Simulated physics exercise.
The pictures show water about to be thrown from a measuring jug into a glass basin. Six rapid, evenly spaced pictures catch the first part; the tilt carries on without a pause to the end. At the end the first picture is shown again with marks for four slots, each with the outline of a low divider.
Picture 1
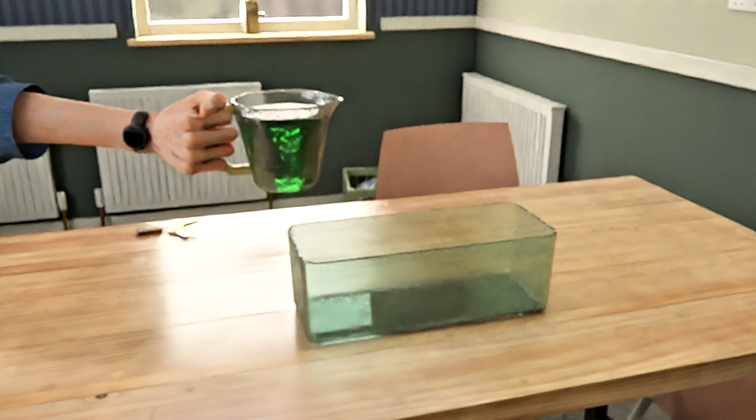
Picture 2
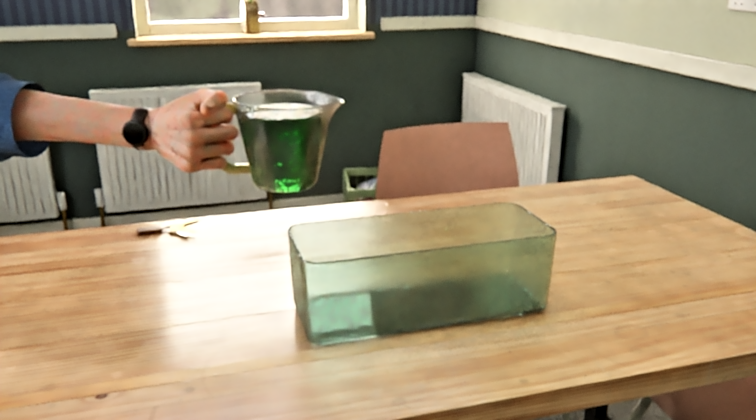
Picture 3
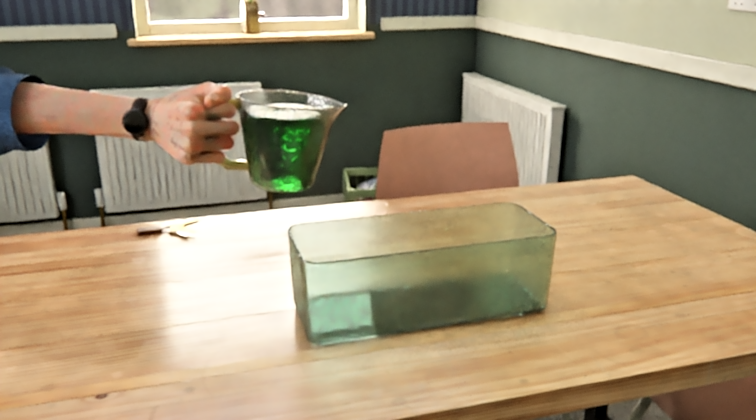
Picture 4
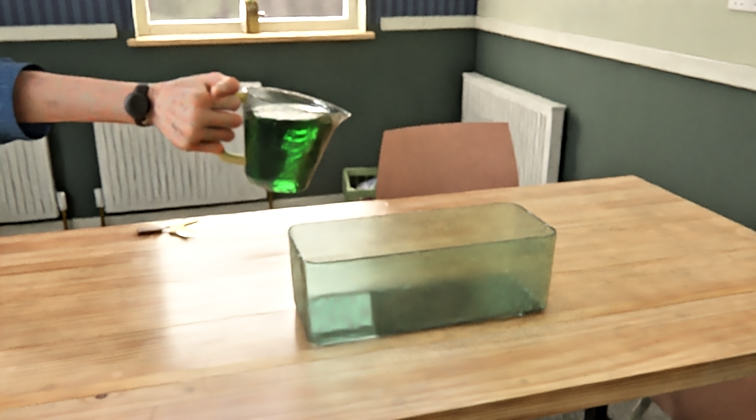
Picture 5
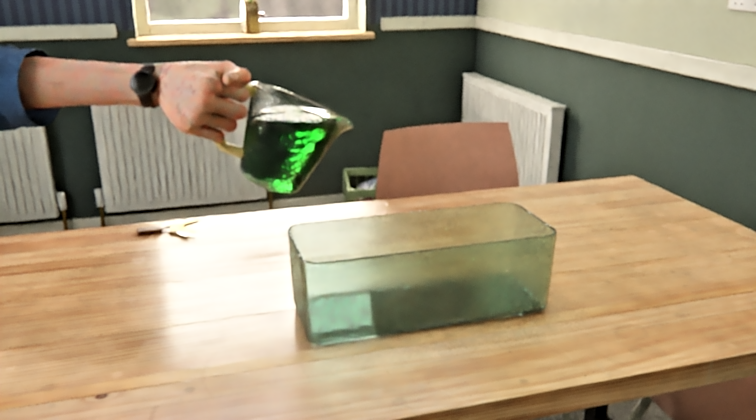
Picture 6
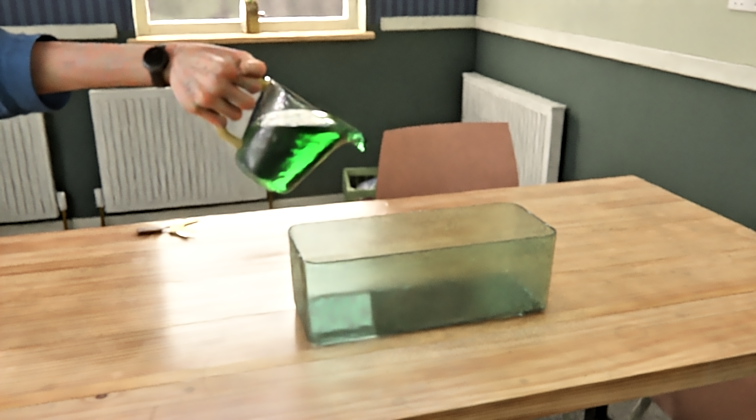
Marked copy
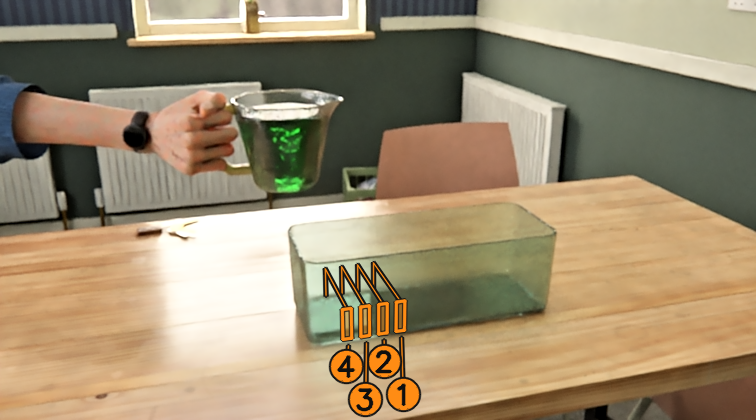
The clip shows a hand holding a glass jug of green liquid above a clear rectangular basin on a wooden table, then gradually tilting it to the right until the liquid reaches the spout and just passes over its lip.
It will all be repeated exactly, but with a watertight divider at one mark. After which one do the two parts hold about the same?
The best slot is 1.
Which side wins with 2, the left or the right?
The right one.
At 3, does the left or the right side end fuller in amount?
More ends on the right.
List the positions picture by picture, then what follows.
The first frame shows upright, lip at (341, 99); basin from (307, 343) to (545, 307); nothing has left yet.
The second frame shows upright, lip at (342, 100); nothing has left yet.
The third frame shows tipped about 7°, lip at (345, 105); nothing has left yet.
The fourth frame shows tipped about 14°, lip at (349, 114); nothing has left yet.
The fifth frame shows tipped about 25°, lip at (352, 125); nothing has left yet.
The sixth frame shows tipped about 37°, lip at (353, 140); water is over the lip, down to (361, 145).
On the marked copy, 1 at (401, 337); 2 at (384, 340); 3 at (366, 342); 4 at (348, 345).
With 1, about 53 % ends left of the wall and 45 % right of it.
With 2, about 25 % ends left of the wall and 75 % right of it.
With 3, about 7 % ends left of the wall and 92 % right of it.
With 4, about 4 % ends left of the wall and 95 % right of it.
